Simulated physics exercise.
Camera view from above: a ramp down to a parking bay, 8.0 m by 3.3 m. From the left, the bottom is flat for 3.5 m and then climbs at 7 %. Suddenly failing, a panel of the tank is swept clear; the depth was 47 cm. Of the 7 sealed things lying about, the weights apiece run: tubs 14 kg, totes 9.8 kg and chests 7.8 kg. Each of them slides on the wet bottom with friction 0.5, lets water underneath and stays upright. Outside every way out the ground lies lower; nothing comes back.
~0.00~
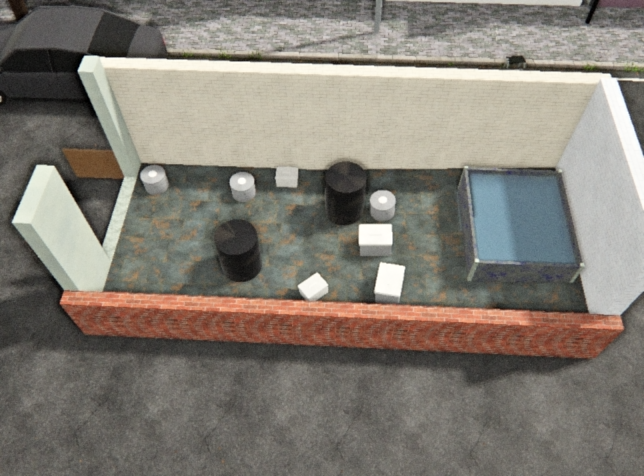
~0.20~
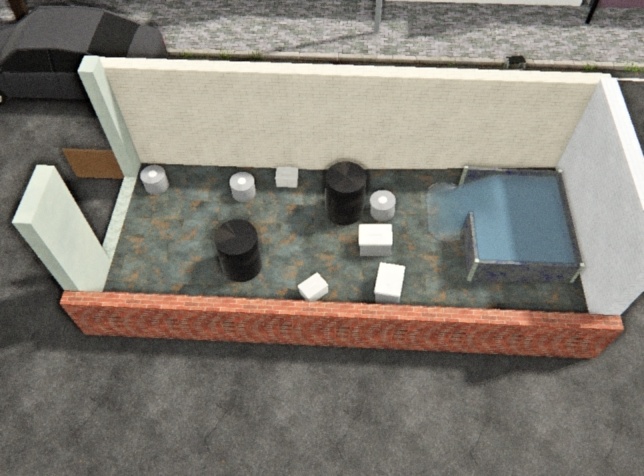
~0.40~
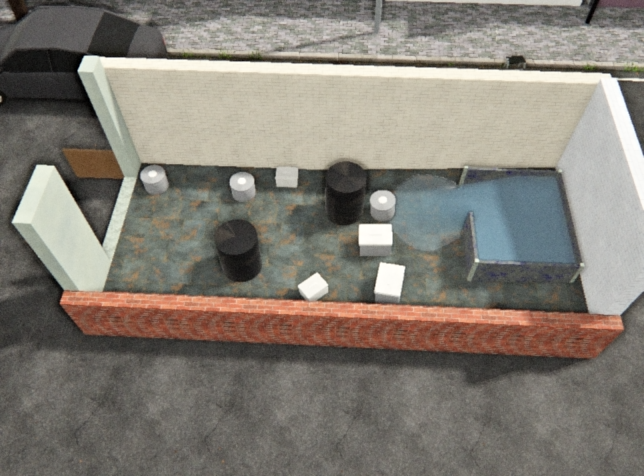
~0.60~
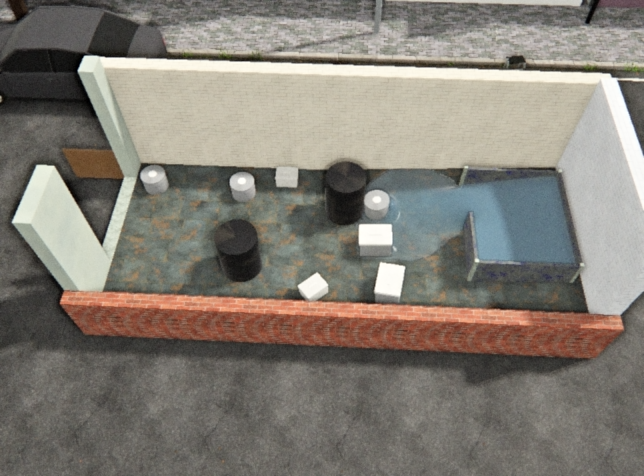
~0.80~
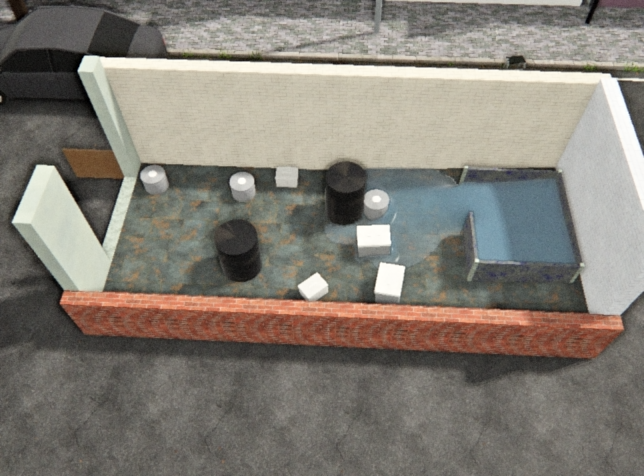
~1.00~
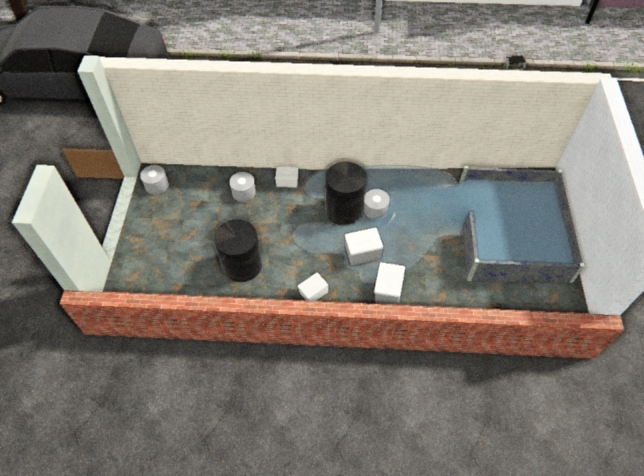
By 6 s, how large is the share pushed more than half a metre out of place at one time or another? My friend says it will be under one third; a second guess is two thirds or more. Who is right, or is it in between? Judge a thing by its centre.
The second guess is right.
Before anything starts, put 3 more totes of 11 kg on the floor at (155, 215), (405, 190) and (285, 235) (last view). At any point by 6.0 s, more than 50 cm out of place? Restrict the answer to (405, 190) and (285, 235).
First one goes beyond it, second one stays within it.
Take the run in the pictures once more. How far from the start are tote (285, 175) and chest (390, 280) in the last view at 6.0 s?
Going in order, that's 250 cm then 0 cm.
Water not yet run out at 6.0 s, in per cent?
74 %.
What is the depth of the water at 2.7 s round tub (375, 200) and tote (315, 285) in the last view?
Depth approx. 5 cm / 7 cm.
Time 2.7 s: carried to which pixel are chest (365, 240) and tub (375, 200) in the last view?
They end up about (281, 272) and (341, 255) in the last view.
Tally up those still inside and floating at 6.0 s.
Count: 3.
After 1.4 s 1 of 7 are over 50 cm from their spots; 1 afloat.
After 2.7 s 4 of 7 are over 50 cm from their spots; 1 afloat.
After 4.2 s 6 of 7 are over 50 cm from their spots; 3 afloat.
After 6.0 s 6 of 7 are over 50 cm from their spots, and 6 have been at some point; 3 afloat.
